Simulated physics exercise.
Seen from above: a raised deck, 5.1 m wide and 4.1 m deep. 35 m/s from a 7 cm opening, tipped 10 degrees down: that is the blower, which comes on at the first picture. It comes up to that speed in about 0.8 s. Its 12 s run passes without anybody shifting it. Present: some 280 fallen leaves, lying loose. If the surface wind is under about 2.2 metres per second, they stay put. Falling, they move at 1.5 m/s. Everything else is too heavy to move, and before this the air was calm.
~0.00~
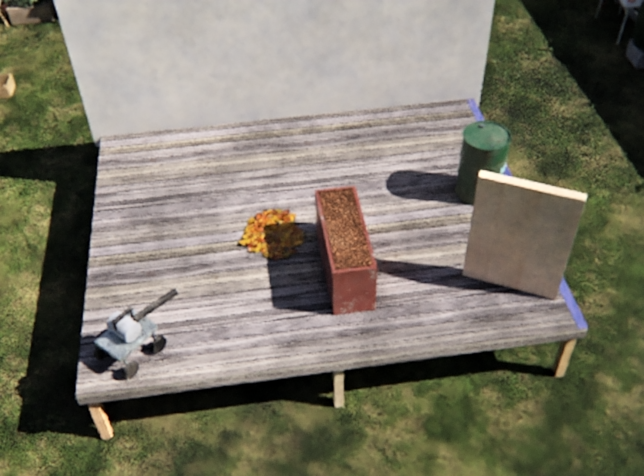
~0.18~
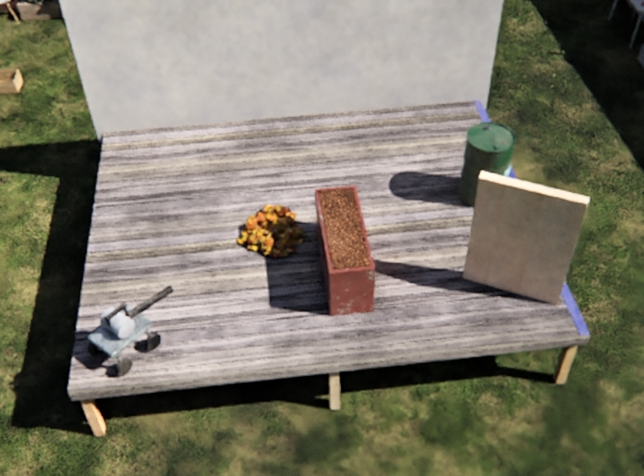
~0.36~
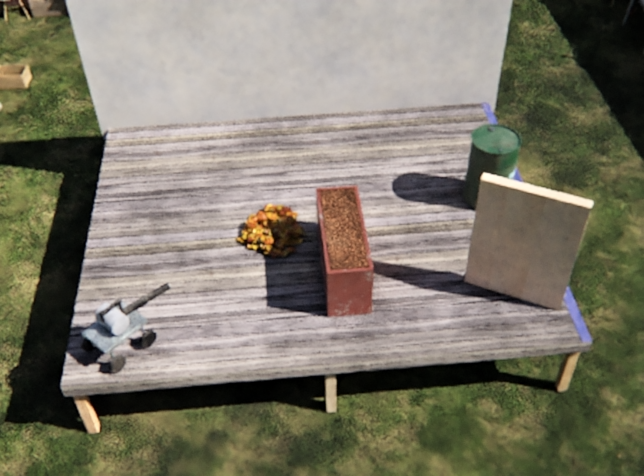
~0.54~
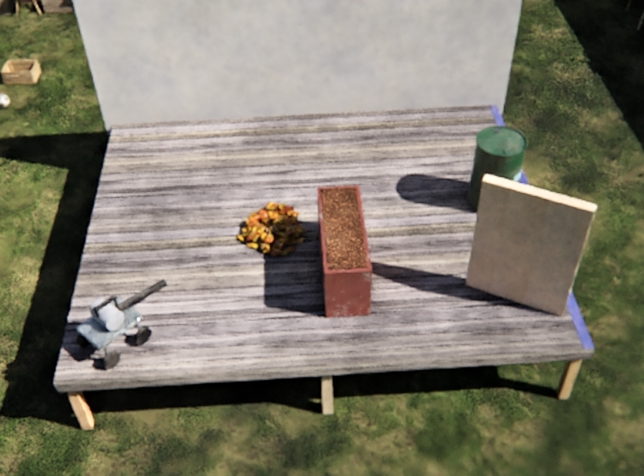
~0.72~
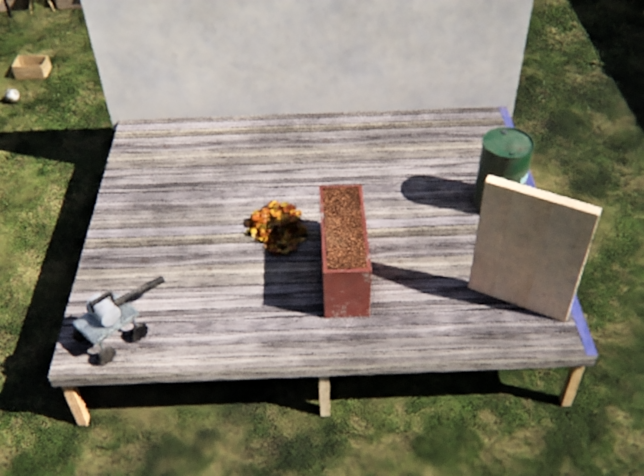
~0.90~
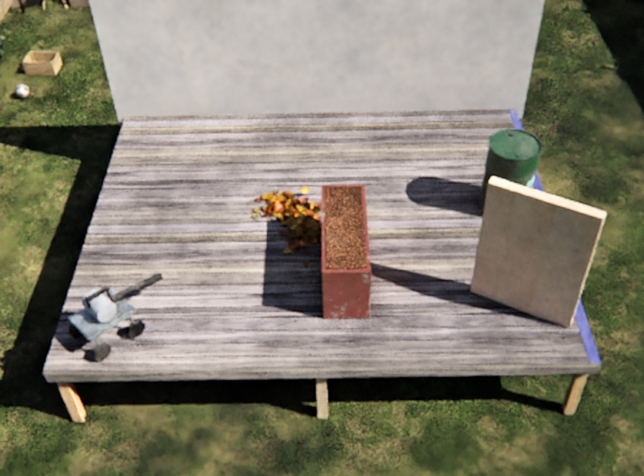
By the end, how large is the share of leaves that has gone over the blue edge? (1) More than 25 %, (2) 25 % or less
1, more than 25 %.
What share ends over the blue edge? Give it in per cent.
50 per cent or so.
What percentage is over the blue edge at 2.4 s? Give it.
Roughly 0 per cent.
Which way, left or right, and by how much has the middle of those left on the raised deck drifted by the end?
It drifted rightward some 1.6 m.
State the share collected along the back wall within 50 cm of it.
It comes to close to 30 per cent.
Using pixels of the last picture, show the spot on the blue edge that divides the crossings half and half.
The middle of the crossings lies near (520, 119) in the last picture.
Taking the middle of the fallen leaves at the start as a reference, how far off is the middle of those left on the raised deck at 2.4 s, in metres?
Around 2.6 m away.
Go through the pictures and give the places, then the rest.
In the first frame, the middle of the fallen leaves is near (276, 234), none has stirred yet and the mouth of the blower is at (175, 292).
In the second frame, the middle of the fallen leaves is near (276, 231), none has stirred yet and the blue edge is centred on (526, 198).
In the third frame, the middle of the fallen leaves is near (276, 230), none has stirred yet, the top of a planter is at (343, 227) and the top of a barrel is at (496, 139).
In the fourth frame, the middle of the fallen leaves is near (277, 229) and none has stirred yet.
In the fifth frame, the middle of the fallen leaves is near (278, 228), the farthest in sight from the blower is at (293, 209) and about 10 % have left their places.
In the sixth frame, the middle of the fallen leaves is near (299, 216), the farthest in sight from the blower is at (306, 191) and about 70 % have left their places.
After 2.4 s, 98 % are on the move or not yet settled, 0 % are over the blue edge; the middle of those still in play is near (431, 124).
After 3.8 s, 83 % are on the move or not yet settled, 20 % are over the blue edge; the middle of those still in play is near (428, 113).
After 6.6 s, 54 % are on the move or not yet settled, 40 % are over the blue edge; the middle of those still in play is near (417, 113).
After 12.0 s, at the end, 49 % are over the blue edge; the middle of those still in play is near (403, 113).
